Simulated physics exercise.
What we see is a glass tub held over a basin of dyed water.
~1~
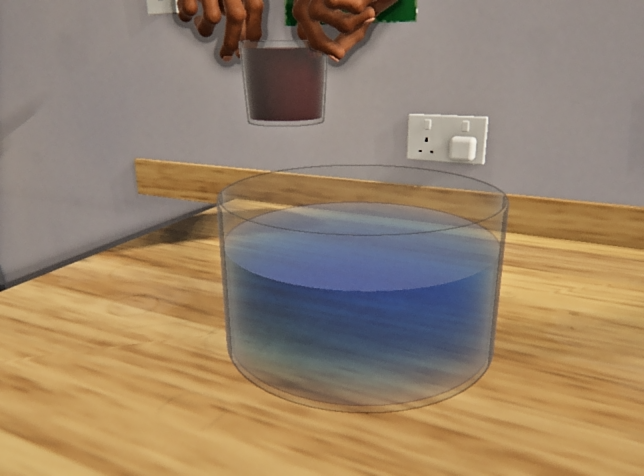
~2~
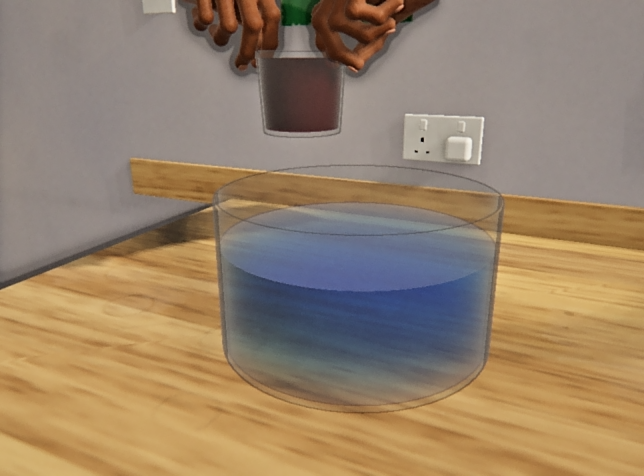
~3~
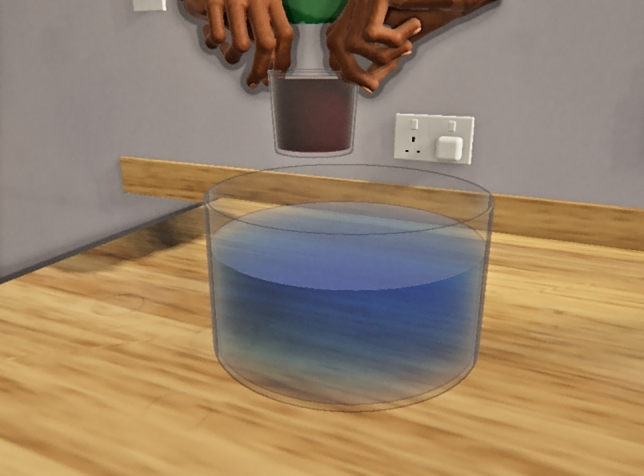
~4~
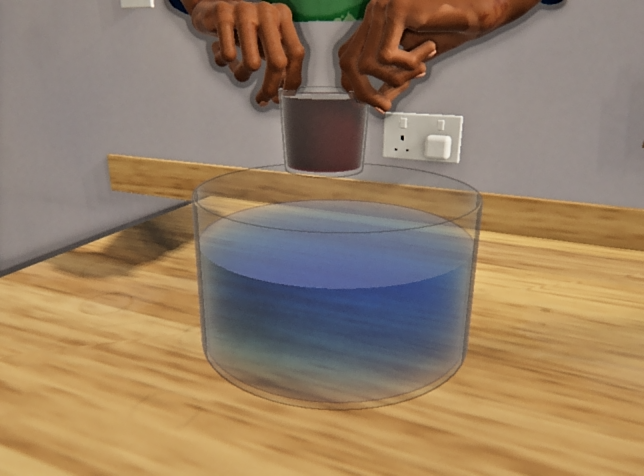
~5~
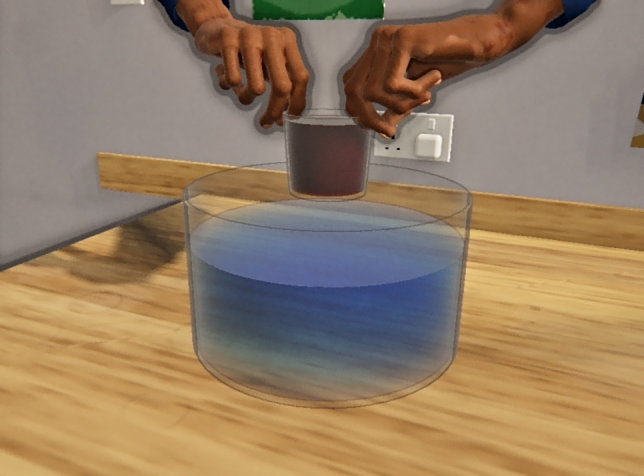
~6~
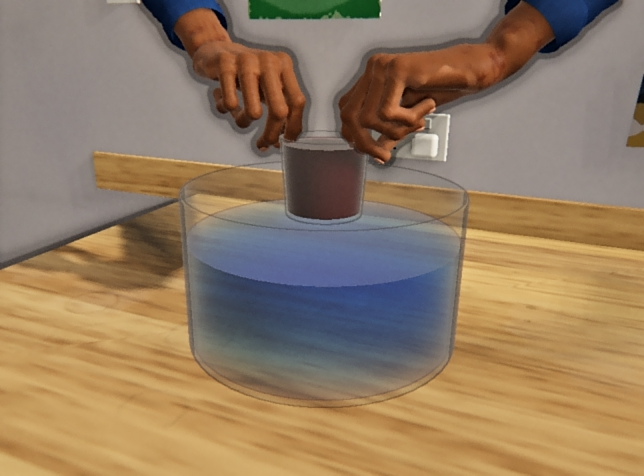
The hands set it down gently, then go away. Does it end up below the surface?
Yes.
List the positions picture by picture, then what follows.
In the first picture, tub (285, 80) nearly full; above the basin.
In the second picture, tub nearly full, surface at (301, 59); coming down.
In the third picture, tub (314, 109) nearly full; lower.
In the fourth picture, tub nearly full, surface at (325, 97); lower still.
In the fifth picture, tub (328, 151) nearly full; close to the surface.
In the sixth picture, tub nearly full, surface at (325, 144); just over the surface.
Shortly, the tub dips into the dyed water.
Then, dyed water pours in over its rim.
At the finish, the tub lies on the bottom.
